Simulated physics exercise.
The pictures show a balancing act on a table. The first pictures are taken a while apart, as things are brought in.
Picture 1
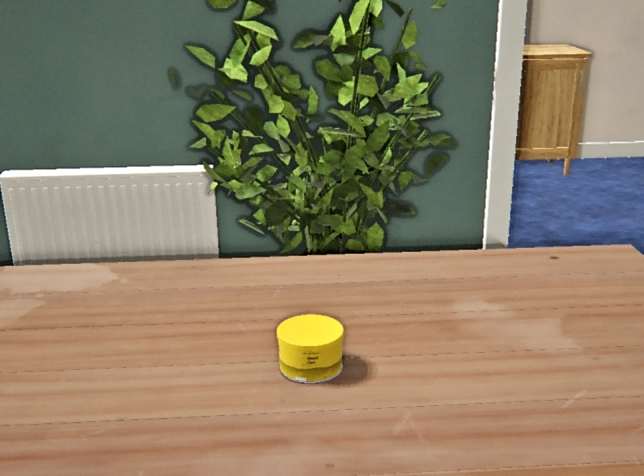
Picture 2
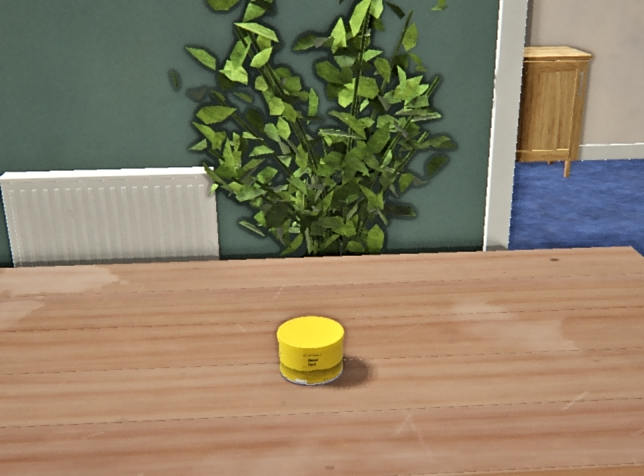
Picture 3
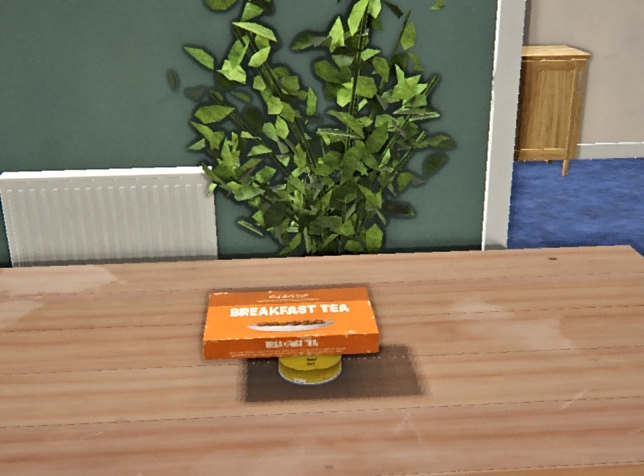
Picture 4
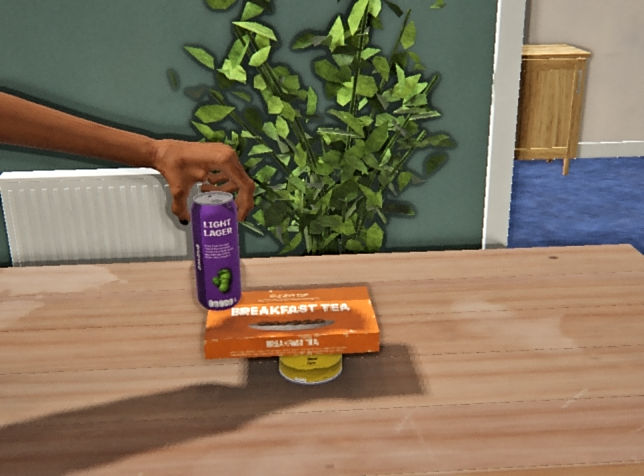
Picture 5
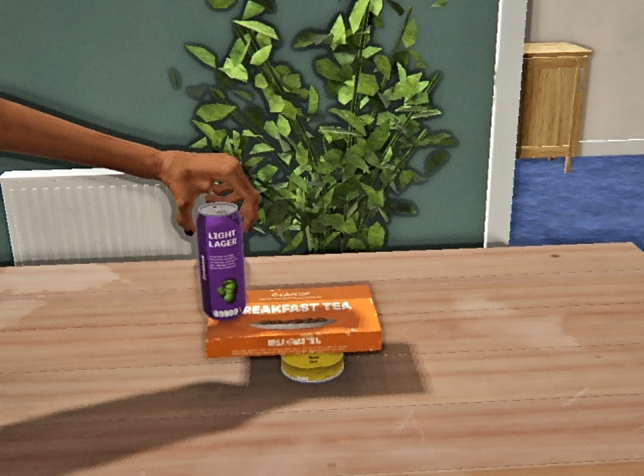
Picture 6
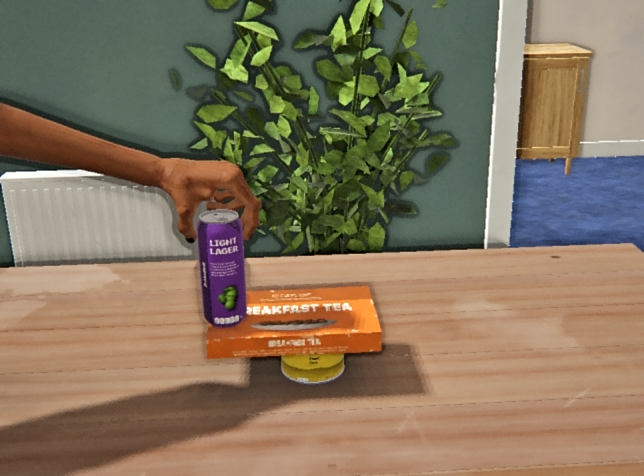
An orange tea box appears atop a yellow tub, then a hand lowers a purple can onto its left side.
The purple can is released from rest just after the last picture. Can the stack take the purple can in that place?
Here the stack loses its balance.
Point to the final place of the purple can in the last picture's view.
At about (120, 363).
Then, 0.30 s after the last picture, purple can now fallen; orange packet tipped 42° from how it was.
Then, 0.40 s after the last picture, orange packet tipped 35° from how it was.
Then, 0.50 s after the last picture, orange packet tipped 22° from how it was.
At rest, fallen, purple can; moved from the start, orange packet; yellow tub in place. Seen from the same camera at the end, purple can near (120, 363). The stack comes apart.
